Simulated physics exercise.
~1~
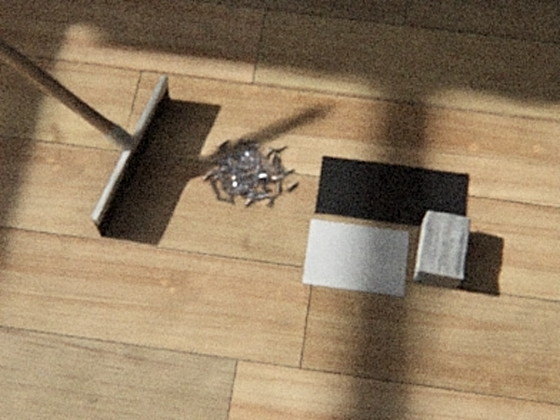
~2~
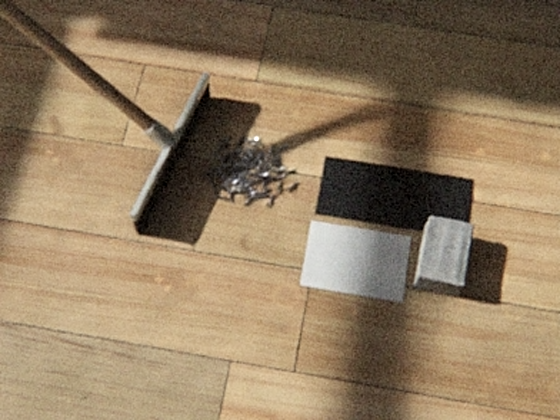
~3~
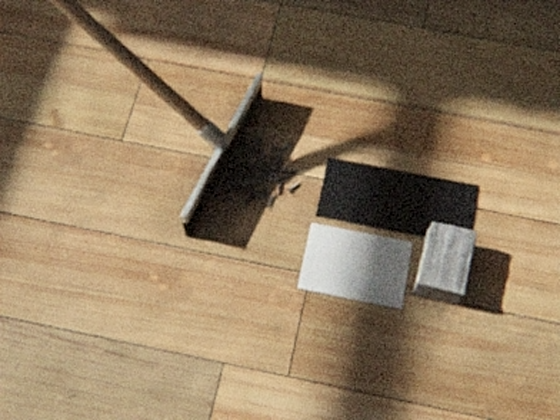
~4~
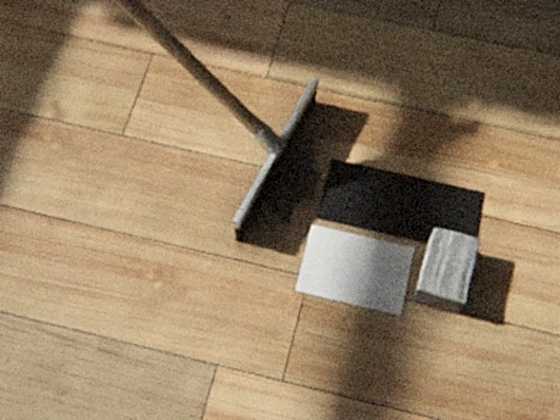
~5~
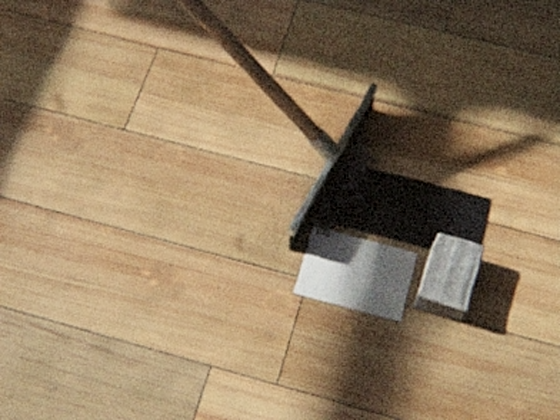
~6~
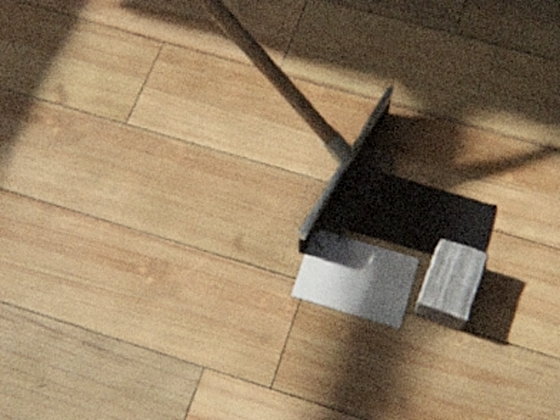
The clip shows a long-handled squeegee sweeping right across a wooden floor, pushing a loose pile of small metal screws toward a black sheet, a white sheet and a fixed block. It slows at the sheets' left edges, the screws mostly lost in the darkness over the black one.
